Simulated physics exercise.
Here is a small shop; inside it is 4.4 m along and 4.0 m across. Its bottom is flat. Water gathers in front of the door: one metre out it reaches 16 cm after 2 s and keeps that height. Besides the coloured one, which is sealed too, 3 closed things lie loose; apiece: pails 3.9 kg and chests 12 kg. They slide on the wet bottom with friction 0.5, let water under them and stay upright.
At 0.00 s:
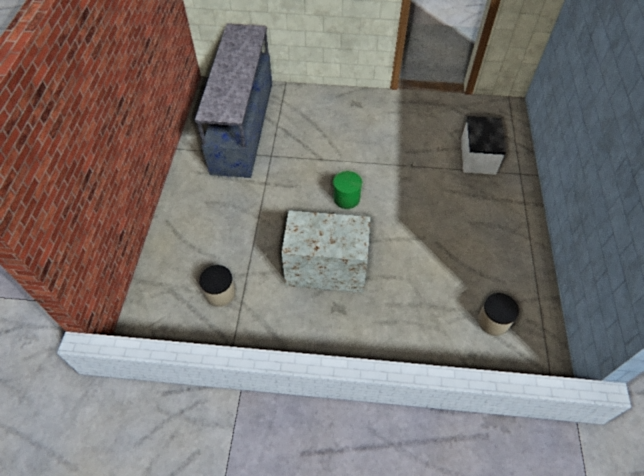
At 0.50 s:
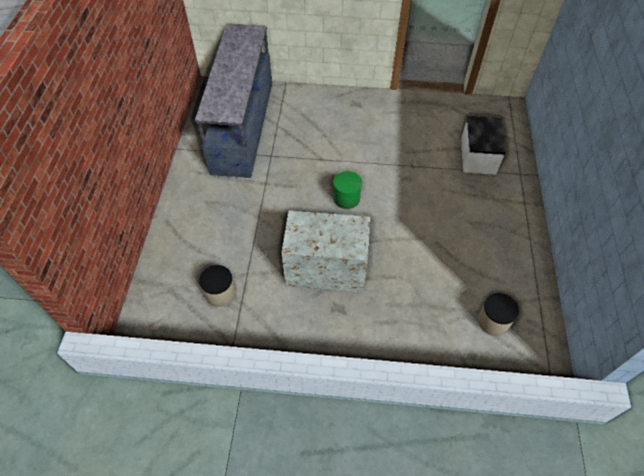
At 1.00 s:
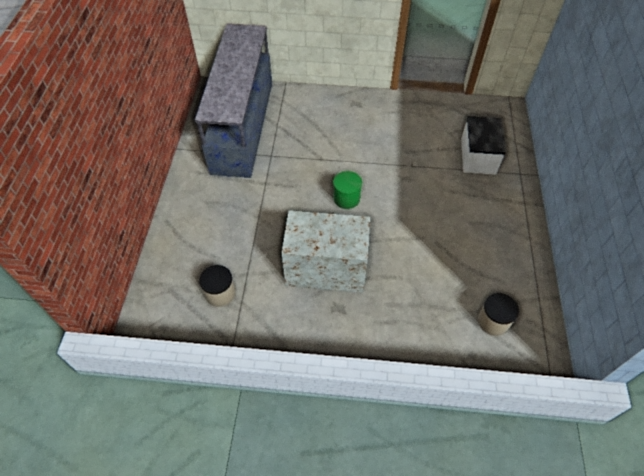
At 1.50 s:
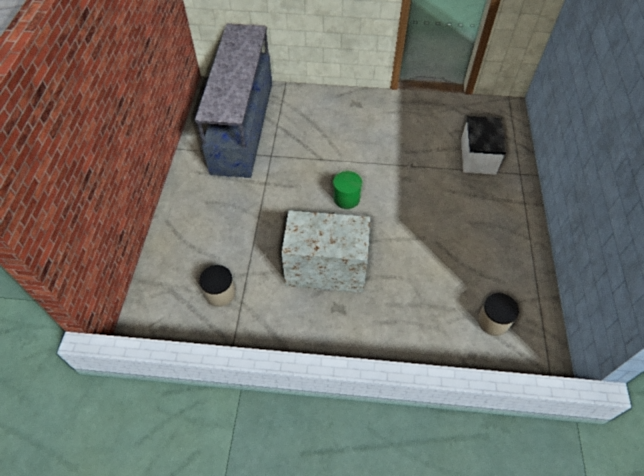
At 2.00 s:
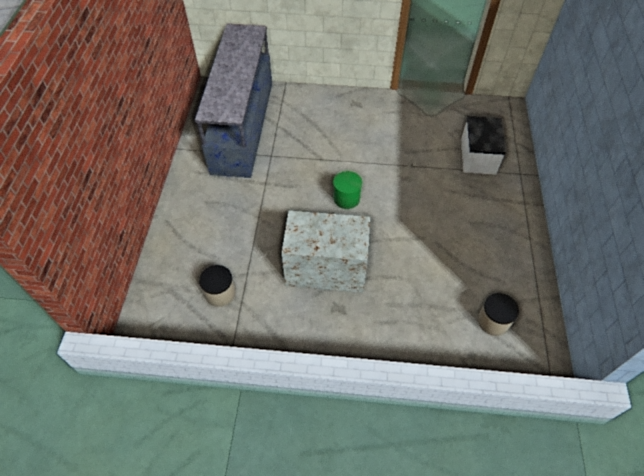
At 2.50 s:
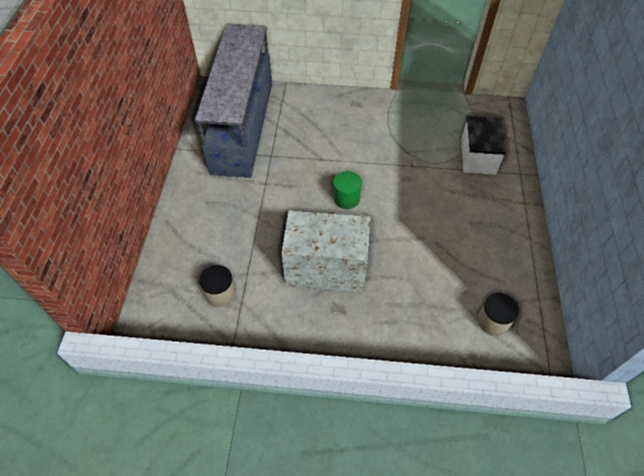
Small walled shop seen from above, greenish water covering the ground outside, then spreading in through the doorway past unmoving containers.
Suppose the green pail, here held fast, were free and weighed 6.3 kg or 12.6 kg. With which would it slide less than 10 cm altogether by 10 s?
Verdict: The smaller load will do.
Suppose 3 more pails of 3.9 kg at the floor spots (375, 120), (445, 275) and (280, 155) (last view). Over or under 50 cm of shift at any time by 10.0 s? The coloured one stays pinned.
In turn: Short of it, past it, short of it.
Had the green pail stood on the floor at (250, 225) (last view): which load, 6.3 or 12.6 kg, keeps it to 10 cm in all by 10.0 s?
Either load holds.
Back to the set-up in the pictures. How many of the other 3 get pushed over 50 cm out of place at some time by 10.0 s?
That makes 2.
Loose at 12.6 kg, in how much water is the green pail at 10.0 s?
Roughly 4 cm.
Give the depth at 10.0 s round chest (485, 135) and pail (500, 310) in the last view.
About 6 and 7 cm.
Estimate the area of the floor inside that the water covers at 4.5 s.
Roughly 9.5 m2.
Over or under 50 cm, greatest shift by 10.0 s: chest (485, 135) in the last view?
Answer: Over.
After 3.5 s the green pail would be 0 cm from its start with 6.3 kg and 0 cm from its start with 12.6 kg; 2 cm of water round it then.
After 4.5 s the green pail would be 0 cm from its start with 6.3 kg and 0 cm from its start with 12.6 kg; 3 cm of water round it then.
After 7.0 s the green pail would be 0 cm from its start with 6.3 kg and 0 cm from its start with 12.6 kg; 3 cm of water round it then.
After 10.0 s the green pail would be 0 cm from its start with 6.3 kg and 0 cm from its start with 12.6 kg; 4 cm of water round it then.
